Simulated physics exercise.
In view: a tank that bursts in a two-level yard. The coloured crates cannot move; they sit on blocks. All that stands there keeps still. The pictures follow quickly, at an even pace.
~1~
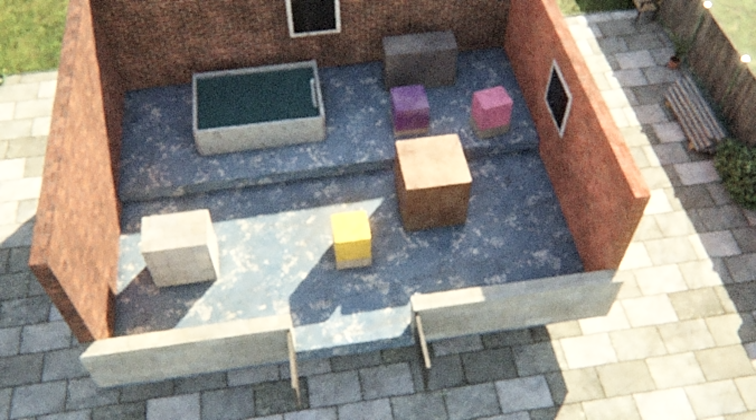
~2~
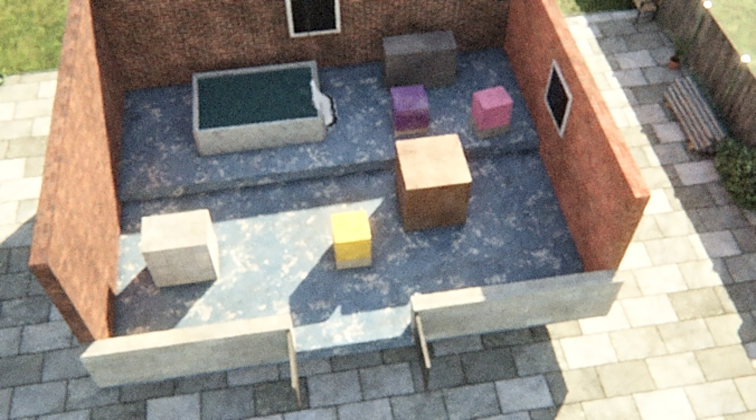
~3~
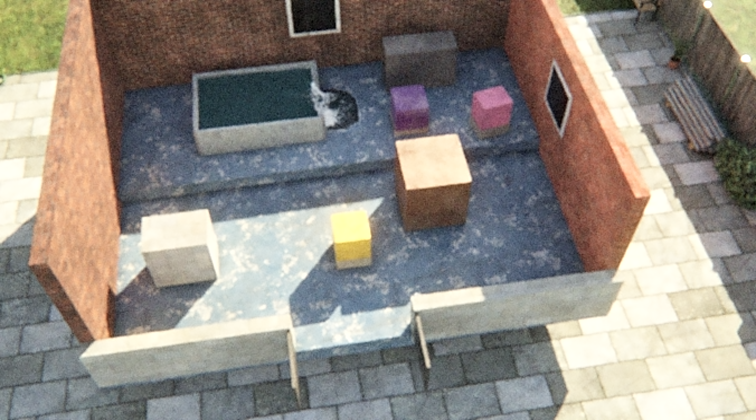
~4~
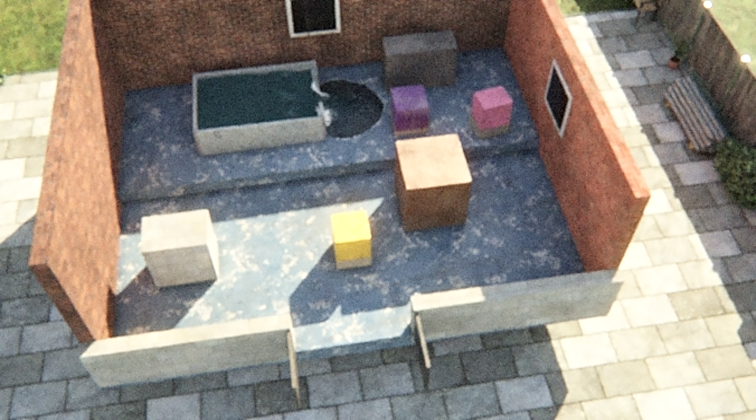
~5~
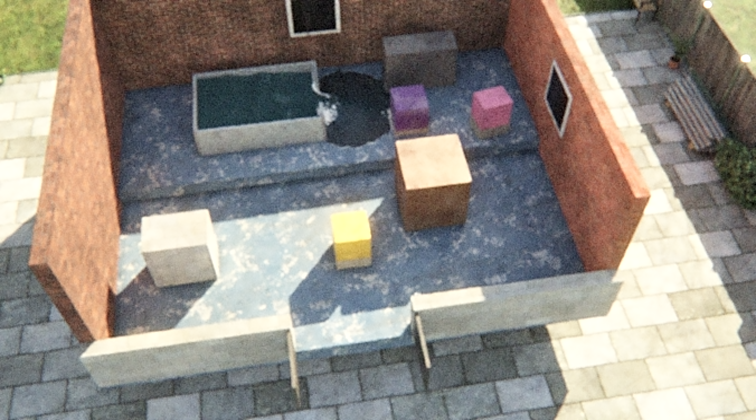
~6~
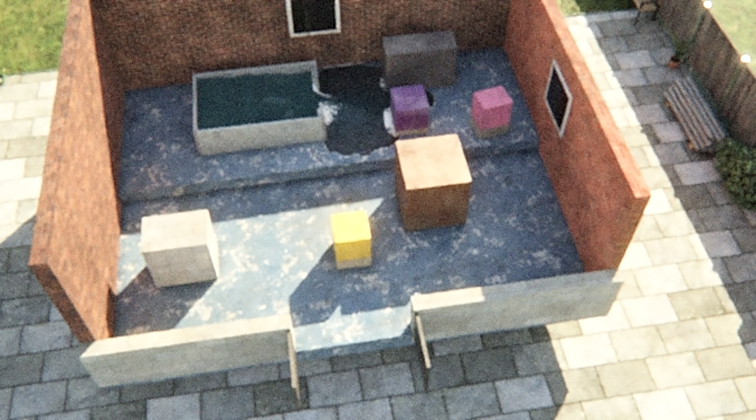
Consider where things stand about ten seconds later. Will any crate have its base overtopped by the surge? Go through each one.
Yellow crate: Dry, pink crate: Dry, purple crate: Wet.
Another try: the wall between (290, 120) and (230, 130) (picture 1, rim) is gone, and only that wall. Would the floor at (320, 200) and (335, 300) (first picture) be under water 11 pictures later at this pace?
Going in the order you asked, the first is drenched and the second is drenched.
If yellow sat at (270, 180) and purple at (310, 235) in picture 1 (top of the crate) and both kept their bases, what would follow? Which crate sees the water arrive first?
I'd say it is the one in pink.
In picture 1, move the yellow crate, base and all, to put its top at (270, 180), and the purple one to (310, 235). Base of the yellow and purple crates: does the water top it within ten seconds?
Result: Yellow one avoids the flood; purple one avoids the flood.
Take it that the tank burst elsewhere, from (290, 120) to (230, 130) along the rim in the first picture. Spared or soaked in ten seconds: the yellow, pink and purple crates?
In that case the yellow crate is never flooded, the pink crate is never flooded and the purple crate is never flooded.
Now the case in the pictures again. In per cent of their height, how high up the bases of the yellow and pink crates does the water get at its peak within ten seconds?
Around 40 in a hundred for the first and 60 in a hundred for the second.
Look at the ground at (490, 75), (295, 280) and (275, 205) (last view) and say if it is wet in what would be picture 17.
Going through them in order, I'd call them drenched, clear and clear.
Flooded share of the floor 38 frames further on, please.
About 50 %.
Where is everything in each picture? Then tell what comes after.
In the first frame, the tank at (258, 99) is whole and still.
In the second frame, water pours out at (319, 106) and has run to (328, 125).
In the third frame, the front is at (354, 117), out from the gap at (319, 106).
In the fourth frame, the front is at (380, 107), out from the gap at (318, 105).
In the fifth frame, the front is at a hidden place, out from the gap at (318, 105).
In the sixth frame, the front is at (430, 99), out from the gap at (318, 105).
A moment on, water covers 15 % of the floor; the yellow crate not reached, the pink crate not reached, the purple crate water round its plinth.
Next, water covers 20 % of the floor; the yellow crate water round its plinth, the pink crate water round its plinth, the purple crate water round its plinth.
Then, water covers 35 % of the floor; the yellow crate water round its plinth, the pink crate water round its plinth, the purple crate water round its plinth.
Later, water covers 50 % of the floor; the yellow crate water round its plinth, the pink crate water round its plinth, the purple crate water round its plinth.
In the end, water covers 80 % of the floor; the yellow crate stayed above the water, the pink crate stayed above the water, the purple crate was topped.
